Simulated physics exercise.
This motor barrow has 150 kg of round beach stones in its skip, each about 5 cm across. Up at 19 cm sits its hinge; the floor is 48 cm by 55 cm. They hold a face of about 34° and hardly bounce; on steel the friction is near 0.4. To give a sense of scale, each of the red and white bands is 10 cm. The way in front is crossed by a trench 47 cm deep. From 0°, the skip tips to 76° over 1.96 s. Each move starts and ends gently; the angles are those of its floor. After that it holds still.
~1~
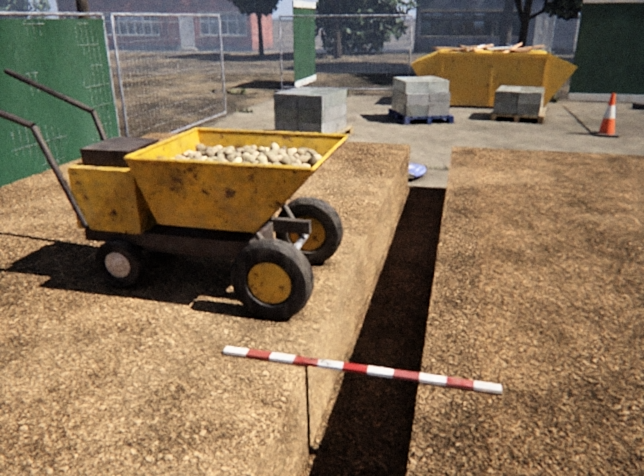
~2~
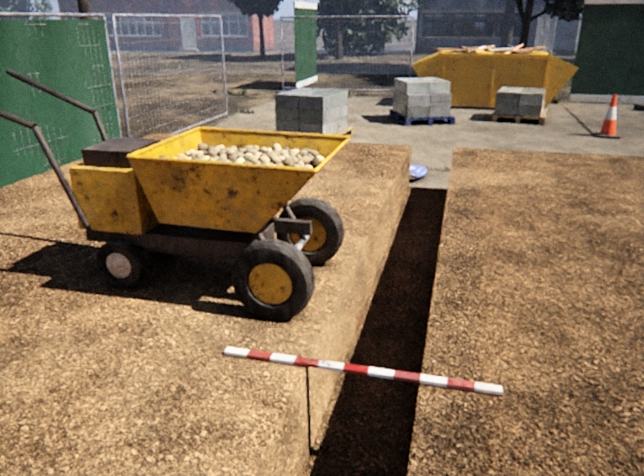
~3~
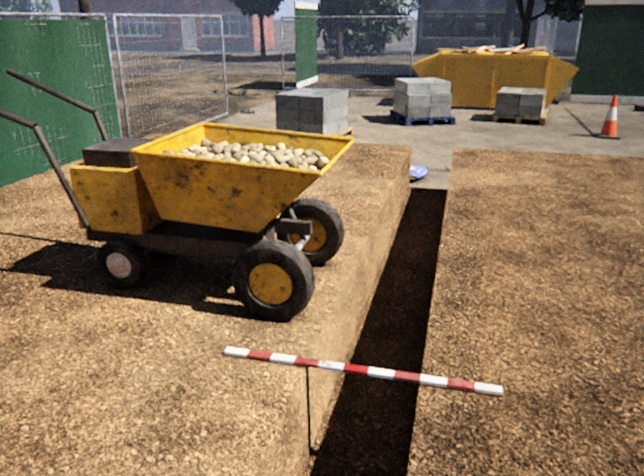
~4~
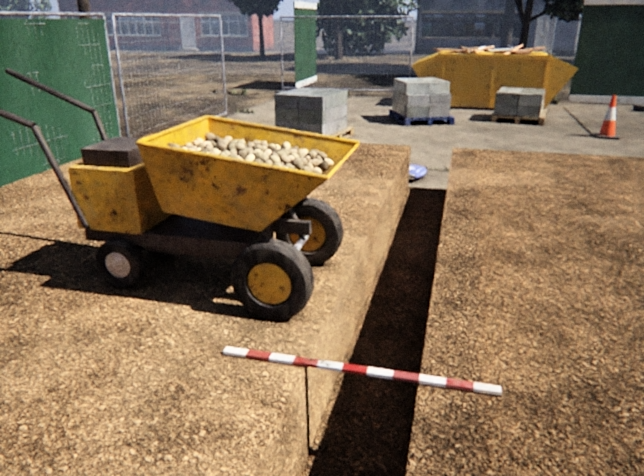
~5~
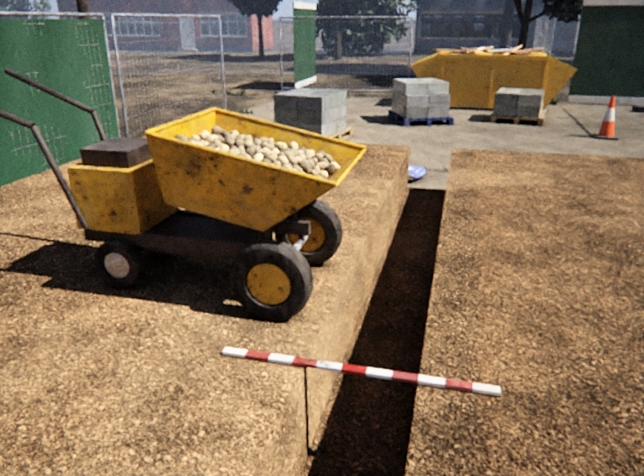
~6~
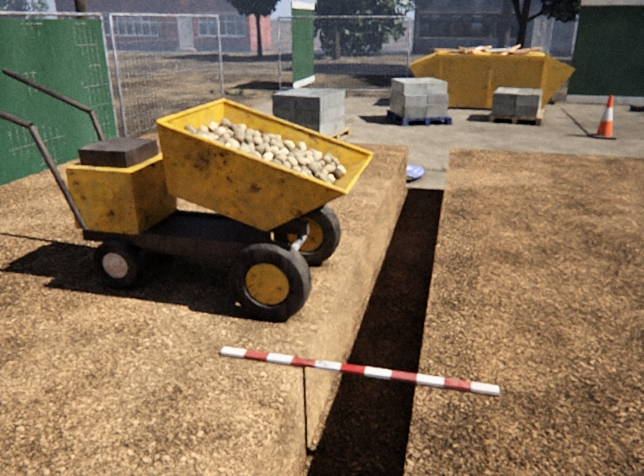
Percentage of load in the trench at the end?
41 per cent.
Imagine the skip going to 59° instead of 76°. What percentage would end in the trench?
Around 55 per cent would finish in the trench.
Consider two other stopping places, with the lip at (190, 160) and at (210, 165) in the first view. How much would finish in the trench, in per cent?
Around 70% for the first place and 95% for the second.
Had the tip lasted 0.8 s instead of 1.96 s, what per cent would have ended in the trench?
Estimate: About 30 %.
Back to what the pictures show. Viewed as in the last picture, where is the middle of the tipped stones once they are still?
(450, 301).
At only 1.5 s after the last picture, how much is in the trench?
Close to 25 per cent has got there by then.
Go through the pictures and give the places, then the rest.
The skip is at 0°, its lip at (312, 170); the top of the load is at (259, 155), in the first frame.
Lip at (315, 171), floor tilted 1°, highest stones at (256, 155), in the second frame.
The skip is at 3°, its lip at (321, 174); the top of the load is at (243, 152), in the third frame.
The skip is at 7°, its lip at (327, 178); the top of the load is at (217, 145), in the fourth frame.
The skip is at 11°, its lip at (336, 185); the top of the load is at (215, 138), in the fifth frame.
The skip is at 17°, its lip at (346, 193); the top of the load is at (219, 129), in the sixth frame.
Then, 0.9 s after the last picture the floor is at 64°, 94 % in the skip, 4 % in the trench, 2 % past the trench; the foremost stones are at (442, 280).
Then, 1.5 s after the last picture the floor is at 76°, 20 % in the skip, 26 % in the trench, 55 % past the trench; the foremost stones are at (615, 330).
Then, 1.8 s after the last picture the floor is at 76°, 2 % in the skip, 38 % in the trench, 60 % past the trench; the foremost stones are past the picture's edge.
Then, 3.8 s after the last picture the floor is at 76°, 0 % in the skip, 41 % in the trench, 59 % past the trench; the foremost stones are past the picture's edge.
